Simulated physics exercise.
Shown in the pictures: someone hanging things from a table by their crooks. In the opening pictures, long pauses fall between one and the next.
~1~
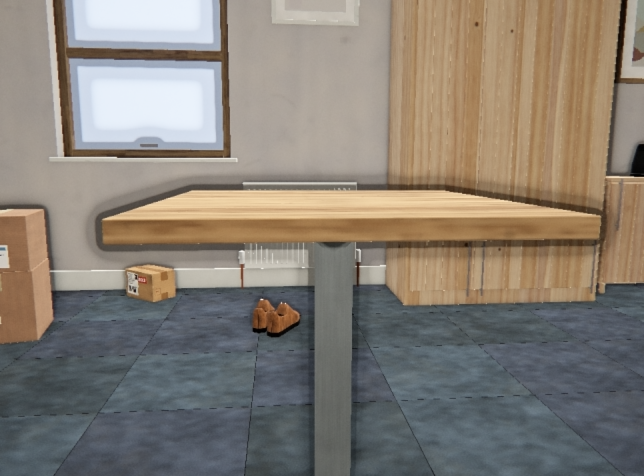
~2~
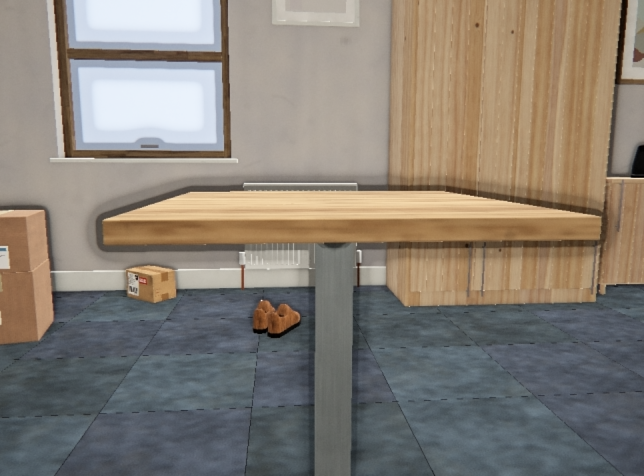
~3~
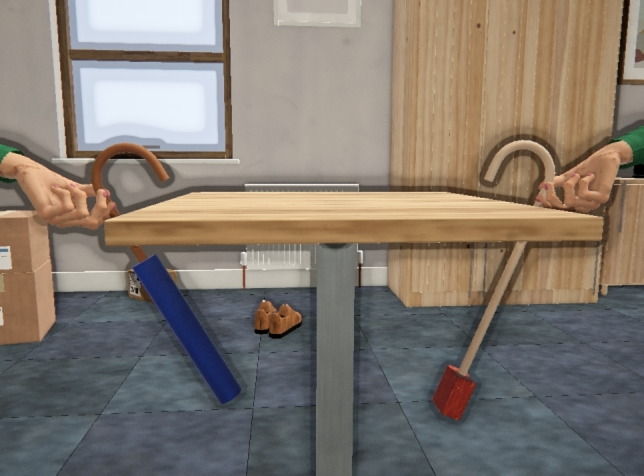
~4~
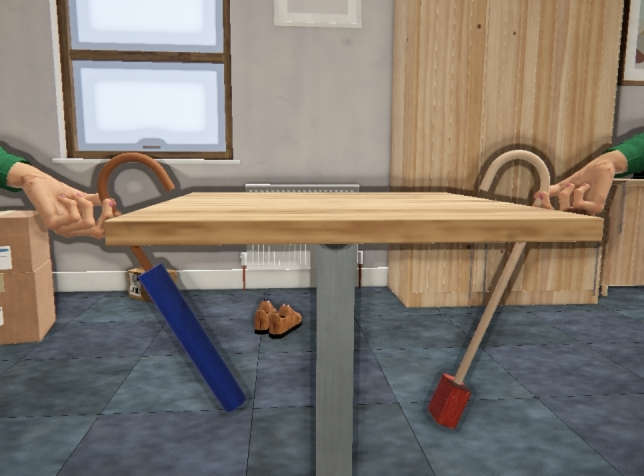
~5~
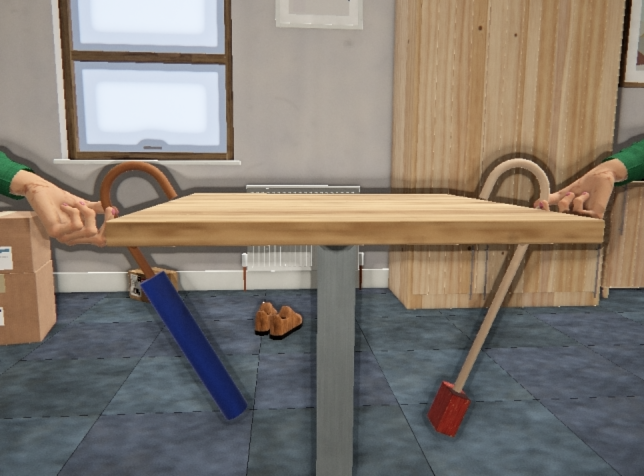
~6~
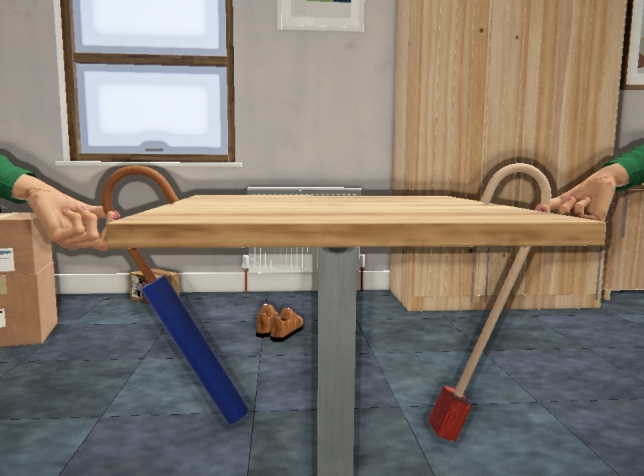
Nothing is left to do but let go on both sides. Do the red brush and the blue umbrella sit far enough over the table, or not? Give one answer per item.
The red brush stays put, the blue umbrella stays put.
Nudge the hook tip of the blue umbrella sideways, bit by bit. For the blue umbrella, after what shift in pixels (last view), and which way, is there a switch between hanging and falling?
About 8 pixels to the left.
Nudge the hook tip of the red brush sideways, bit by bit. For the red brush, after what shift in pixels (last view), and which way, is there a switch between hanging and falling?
Right, 16 pixels.
Then, 0.32 s later than the last frame, red brush at rest near (476, 299); blue umbrella at rest near (190, 295).
When it is over, the red brush remains in place, near (476, 299); the blue umbrella remains in place, near (191, 295).
